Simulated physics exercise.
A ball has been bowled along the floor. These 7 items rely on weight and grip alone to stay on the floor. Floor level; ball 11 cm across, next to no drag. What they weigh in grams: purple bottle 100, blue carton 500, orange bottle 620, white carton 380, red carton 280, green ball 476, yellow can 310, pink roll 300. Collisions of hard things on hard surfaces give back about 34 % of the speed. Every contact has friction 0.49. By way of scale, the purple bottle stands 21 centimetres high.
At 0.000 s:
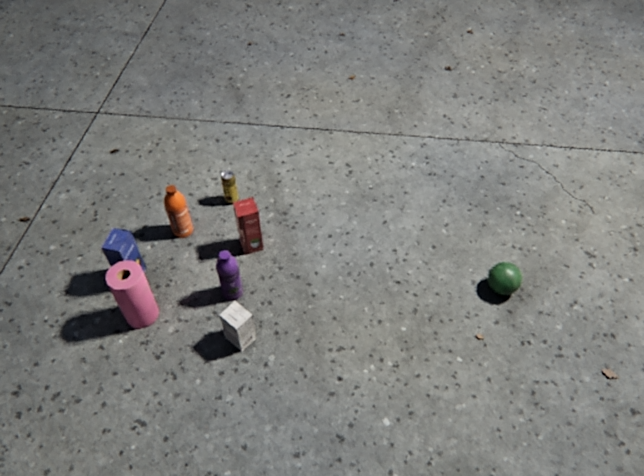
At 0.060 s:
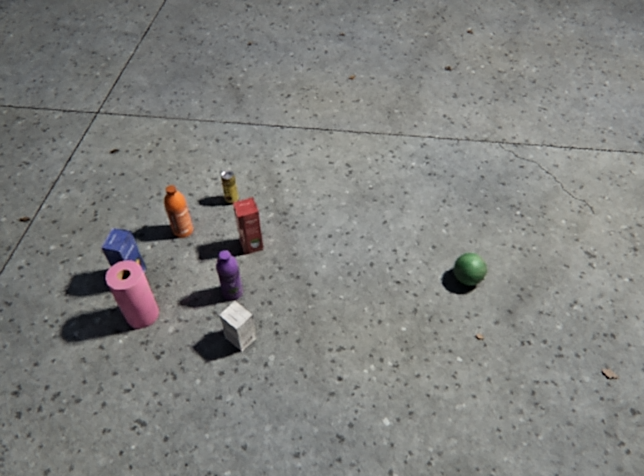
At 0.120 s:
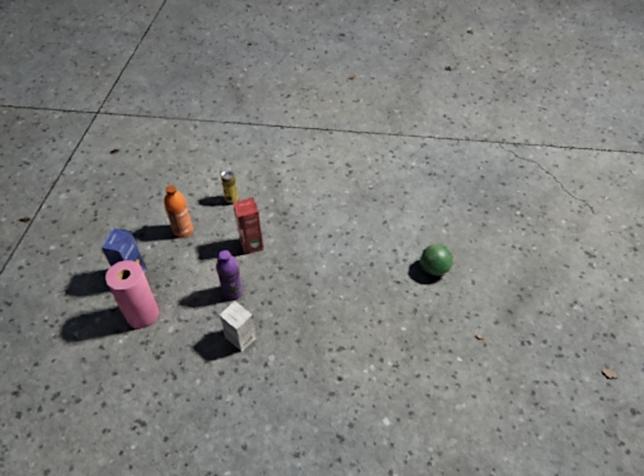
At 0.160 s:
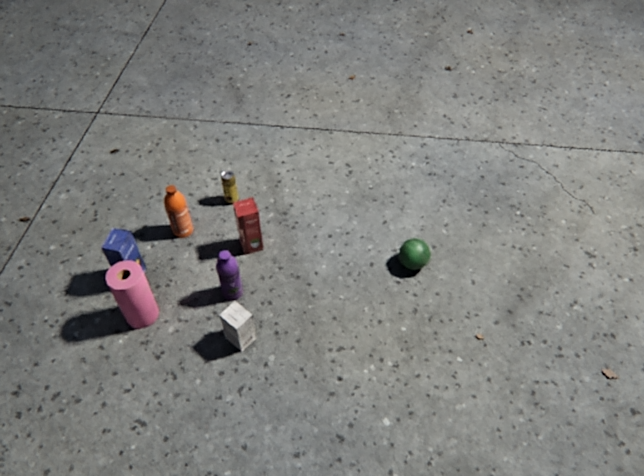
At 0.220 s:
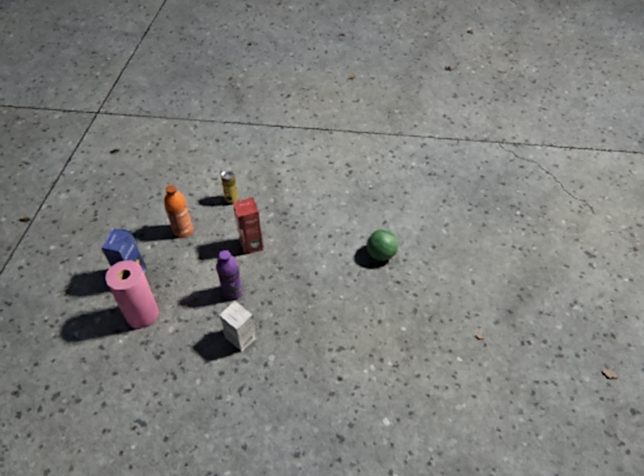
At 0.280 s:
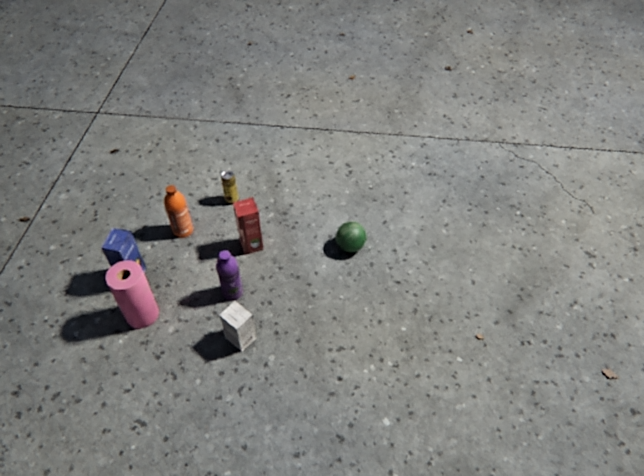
On a speckled concrete floor, a green ball rolled steadily leftward from the right side, drawing nearer to a loose group of seven bottles, cartons and other upright items, which all stayed still.
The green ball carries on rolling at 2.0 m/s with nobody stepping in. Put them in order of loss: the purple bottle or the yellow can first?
It is the second, the yellow can.
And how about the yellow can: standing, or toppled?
In the last frame the yellow can does not stay up.
Around 0.78 s, ball 138 cm along; green ball near (143, 194); yellow can on its side near (220, 172).
Around 1.58 s, yellow can on its side near (214, 173).
Finally (2.3 s), on their side or leaning hard on the floor, yellow can; the other 6 still in place (within 8 cm). Final places as that camera would see them, purple bottle near (229, 274), yellow can near (213, 173). Purple bottle was never lost; yellow can went at 0.66 s.
